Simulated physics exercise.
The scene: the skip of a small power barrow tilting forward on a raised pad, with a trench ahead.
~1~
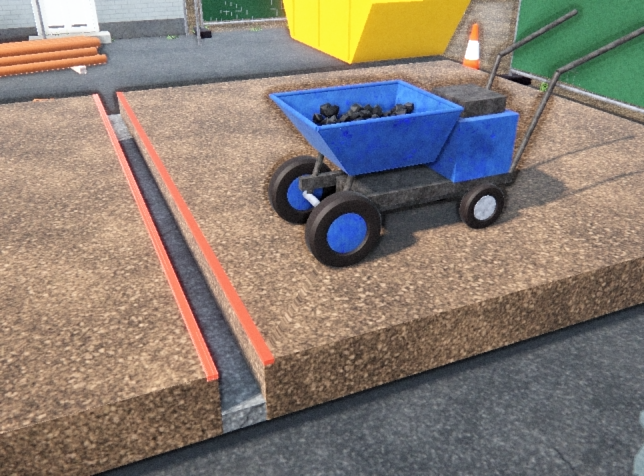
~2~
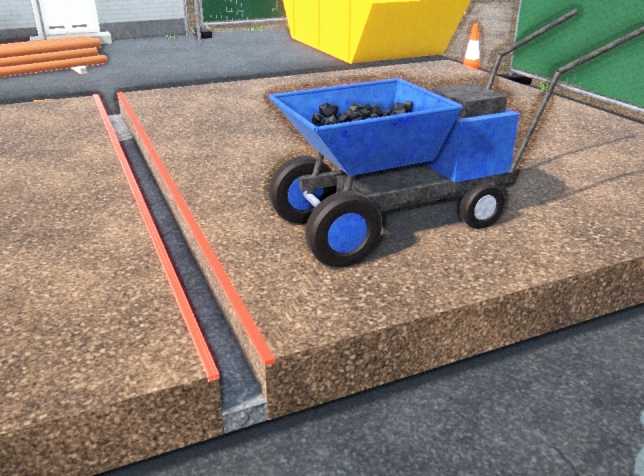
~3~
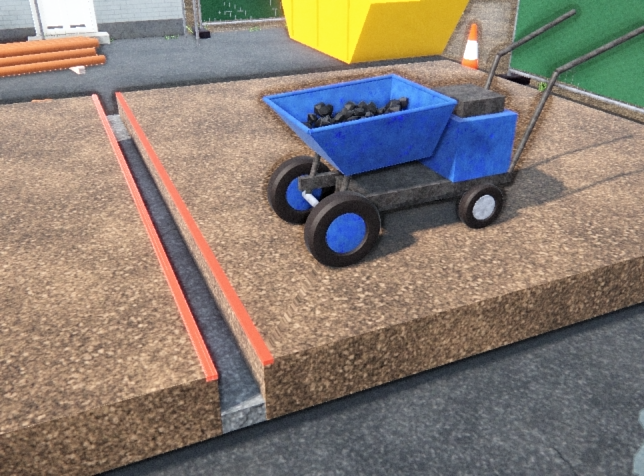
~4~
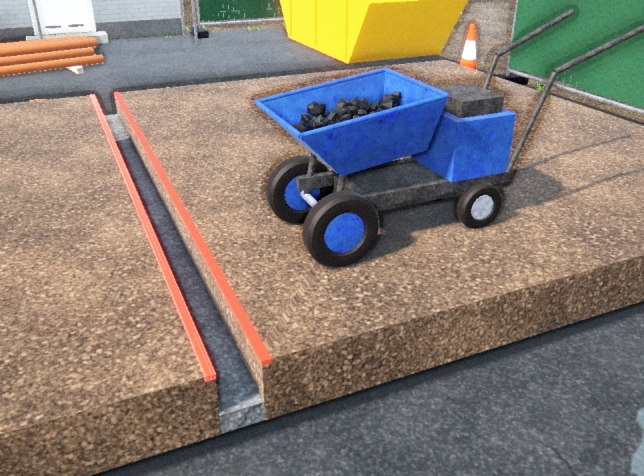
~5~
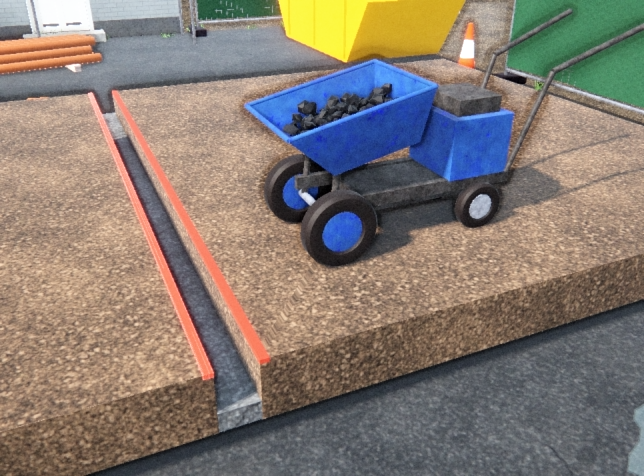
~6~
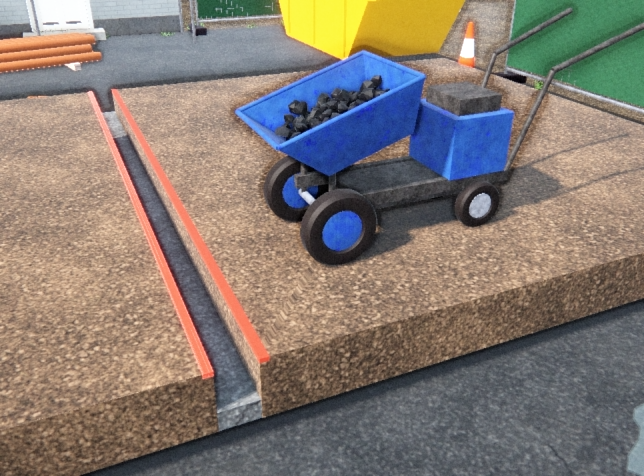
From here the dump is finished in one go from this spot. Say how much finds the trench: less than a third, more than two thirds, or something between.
It catches more than two thirds.
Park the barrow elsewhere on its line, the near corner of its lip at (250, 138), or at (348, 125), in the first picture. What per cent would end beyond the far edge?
The first gives 80 %, the second 0 %.
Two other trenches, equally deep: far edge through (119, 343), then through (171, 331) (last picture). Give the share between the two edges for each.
In turn 100 and 100 in a hundred.
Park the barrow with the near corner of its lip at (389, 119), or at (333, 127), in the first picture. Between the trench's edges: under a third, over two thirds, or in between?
First below one third, then over two thirds.
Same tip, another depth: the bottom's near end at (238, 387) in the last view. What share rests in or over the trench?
Some 70 per cent.
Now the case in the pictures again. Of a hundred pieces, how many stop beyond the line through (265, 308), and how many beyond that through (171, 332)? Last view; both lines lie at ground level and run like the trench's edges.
The first gives 100 %, the second 10 %.
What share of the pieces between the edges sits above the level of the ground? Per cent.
Near 15 %.
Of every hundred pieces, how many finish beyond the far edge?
Close to 10 per cent.
Shortly afterwards, skip tipped steeply; the whole lot in the skip.
Next, skip tipped right over; near two thirds in the skip; only a few short of the trench; near a quarter in or heaped over the trench; only a few beyond it; only a few falling.
Some moments later, skip tipped right over; only a few in the skip; a little short of the trench; the bulk in or heaped over the trench; a little beyond it.
In the end, skip tipped right over; only a few in the skip; a little short of the trench; the bulk in or heaped over the trench; a little beyond it.
